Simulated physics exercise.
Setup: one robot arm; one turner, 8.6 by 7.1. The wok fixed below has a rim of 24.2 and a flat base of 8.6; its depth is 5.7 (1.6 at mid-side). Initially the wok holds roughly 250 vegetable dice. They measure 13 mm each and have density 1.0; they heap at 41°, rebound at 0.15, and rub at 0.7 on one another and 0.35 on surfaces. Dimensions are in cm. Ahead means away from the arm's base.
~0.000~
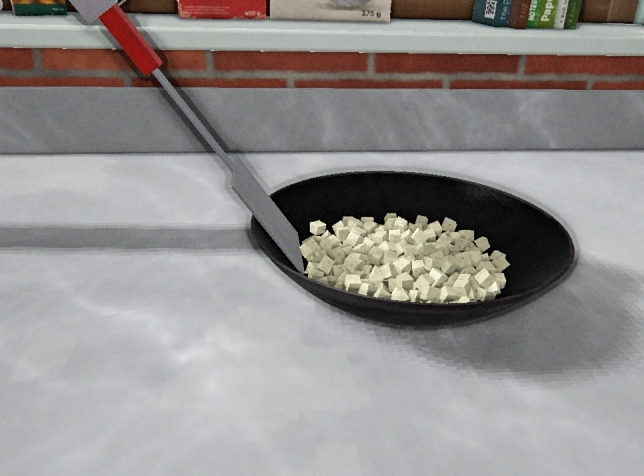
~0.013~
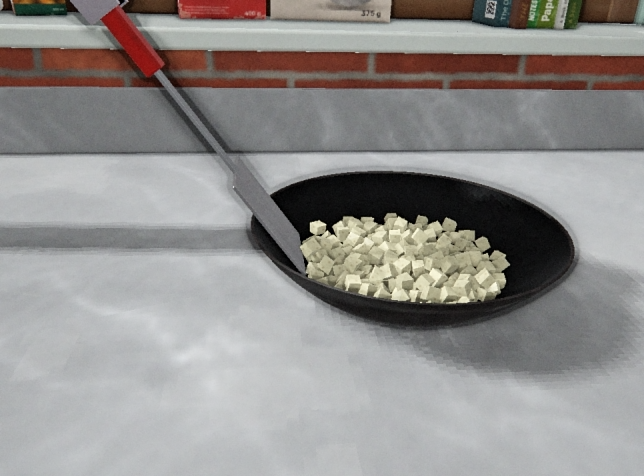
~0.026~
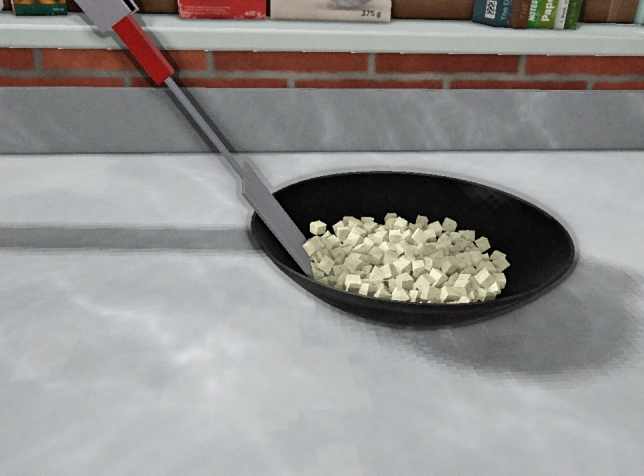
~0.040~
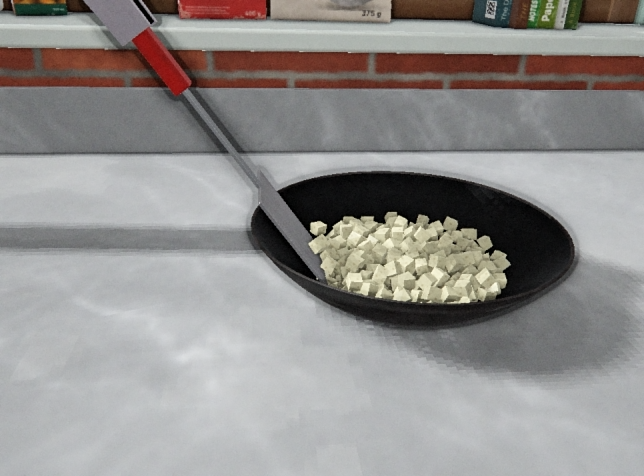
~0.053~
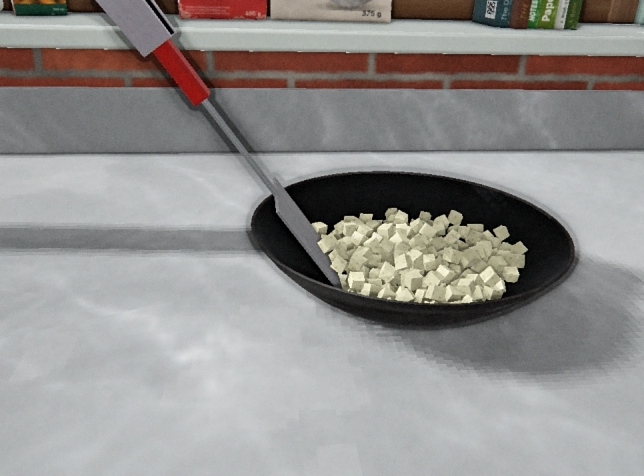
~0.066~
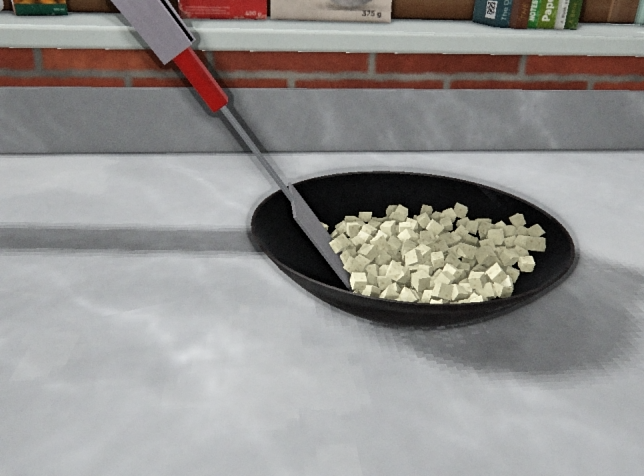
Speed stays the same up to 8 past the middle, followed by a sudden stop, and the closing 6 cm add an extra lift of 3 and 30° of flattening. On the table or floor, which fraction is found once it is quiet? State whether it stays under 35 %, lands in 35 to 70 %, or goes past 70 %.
It lands in 35 to 70 %.
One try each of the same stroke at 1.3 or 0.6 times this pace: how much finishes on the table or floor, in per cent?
Some 50 per cent, then some 50 per cent, on the table or floor.
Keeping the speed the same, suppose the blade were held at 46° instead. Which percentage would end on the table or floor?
Estimate for that slope: Some 55 per cent.
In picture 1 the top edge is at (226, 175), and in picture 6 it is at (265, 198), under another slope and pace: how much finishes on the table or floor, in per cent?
Some 45 percent ends up on the table or floor.
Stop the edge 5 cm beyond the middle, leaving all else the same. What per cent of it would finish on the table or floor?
With that change, I'd expect about 15 per cent.
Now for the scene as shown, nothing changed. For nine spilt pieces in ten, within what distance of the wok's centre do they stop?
Distance from centre: Approx. 35 cm.
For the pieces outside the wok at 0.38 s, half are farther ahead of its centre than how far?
About 24 cm.
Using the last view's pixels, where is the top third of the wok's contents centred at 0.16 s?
Near (517, 223).
After 0.11 s, sloping 55°, highest piece 9 above the table; 241 in the wok, 5 on the blade or in flight.
After 0.16 s, sloping 45°, highest piece 11 above the table; 231 in the wok, 15 on the blade or in flight.
After 0.38 s, sloping 25°, highest piece 11 above the table; 116 in the wok, 61 on the table or floor, 69 on the blade or in flight.
After 1.43 s, sloping 25°, highest piece 4 above the table; 130 on the table or floor, 116 in the wok.
In the end, 130 on the table or floor, 116 in the wok. That is 53 % on the table or floor.
